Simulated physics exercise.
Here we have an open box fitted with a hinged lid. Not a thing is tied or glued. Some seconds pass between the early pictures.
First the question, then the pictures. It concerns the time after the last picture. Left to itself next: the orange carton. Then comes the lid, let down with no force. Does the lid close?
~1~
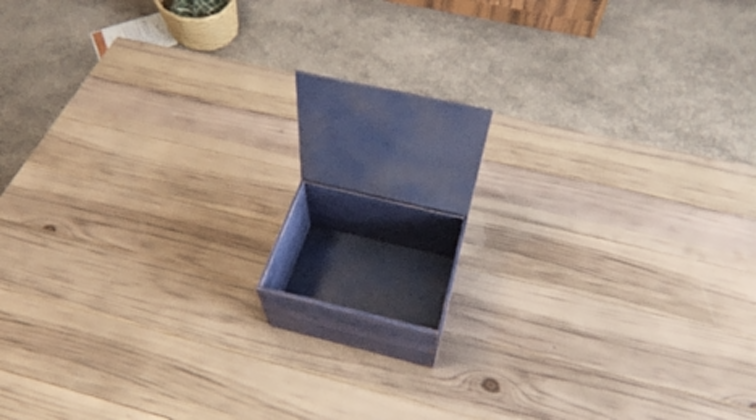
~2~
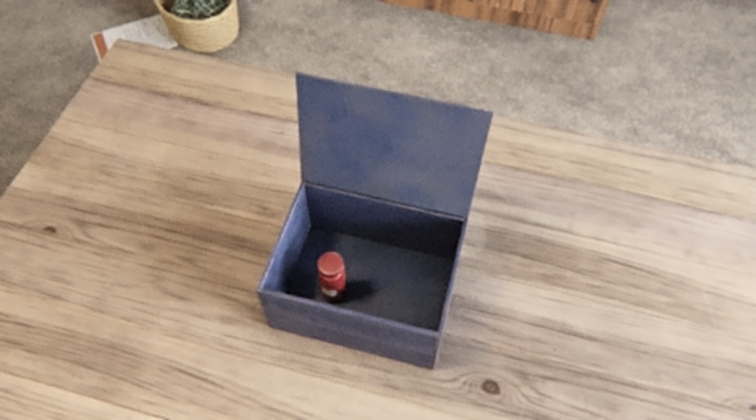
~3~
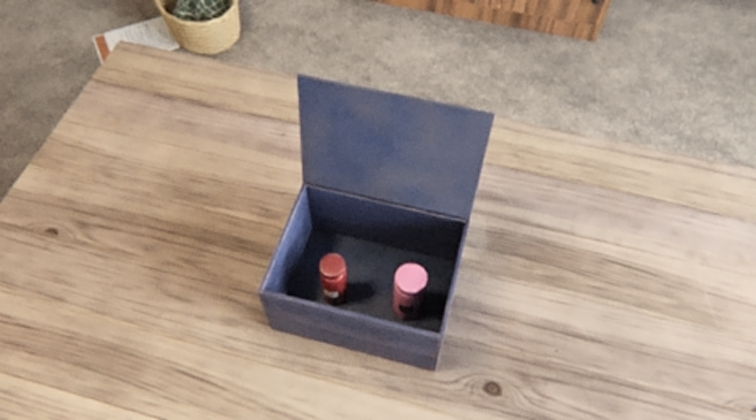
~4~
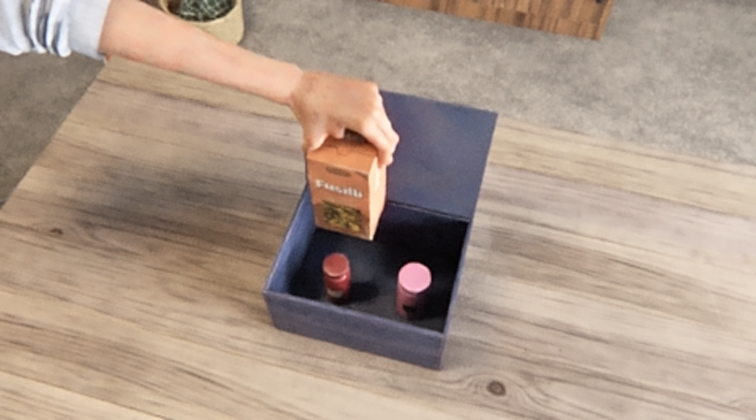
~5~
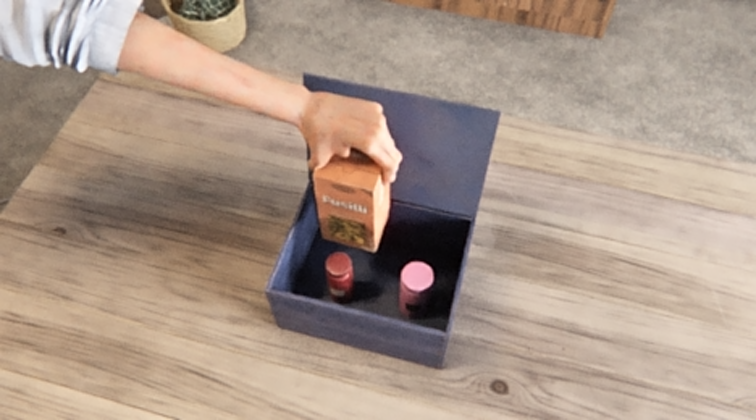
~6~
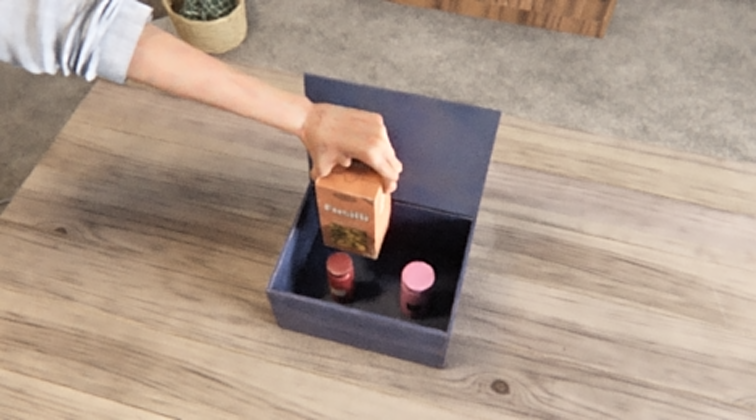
The lid stays off the edge.
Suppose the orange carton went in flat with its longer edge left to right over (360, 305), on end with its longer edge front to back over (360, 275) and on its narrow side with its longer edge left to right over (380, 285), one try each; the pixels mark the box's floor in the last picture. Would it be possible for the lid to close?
Going through the three tries, the lid hangs open, then settles all the way, then settles all the way.
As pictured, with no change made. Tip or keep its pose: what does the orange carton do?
By the end the orange carton has kept its angle.
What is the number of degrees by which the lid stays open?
Some 50 degrees above the rim, more or less.
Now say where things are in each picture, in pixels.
The last thing is not in view yet, in the first picture.
The last thing is not in view yet, in the second picture.
The last thing is not in view yet; pink shaker (409, 293), in the third picture.
On its way; orange carton (349, 182); pink shaker (413, 293), in the fourth picture.
On its way; orange carton (354, 197); pink shaker (416, 291), in the fifth picture.
In place under the hand; orange carton (355, 205); pink shaker (417, 291), in the sixth picture.
Then, 0.30 s past the last view, orange carton rocked 8° from its first pose near (361, 232).
Then, 1.20 s past the last view, lid starting down; orange carton displaced about its own width near (358, 240).
Then, 1.60 s past the last view, lid 60° above the rim; orange carton displaced about its own width near (359, 241).
Finally, lid 49° above the rim; moved from the start, orange carton; the other 2 still in place. Final places as the last picture's camera would see them, orange carton near (359, 244).
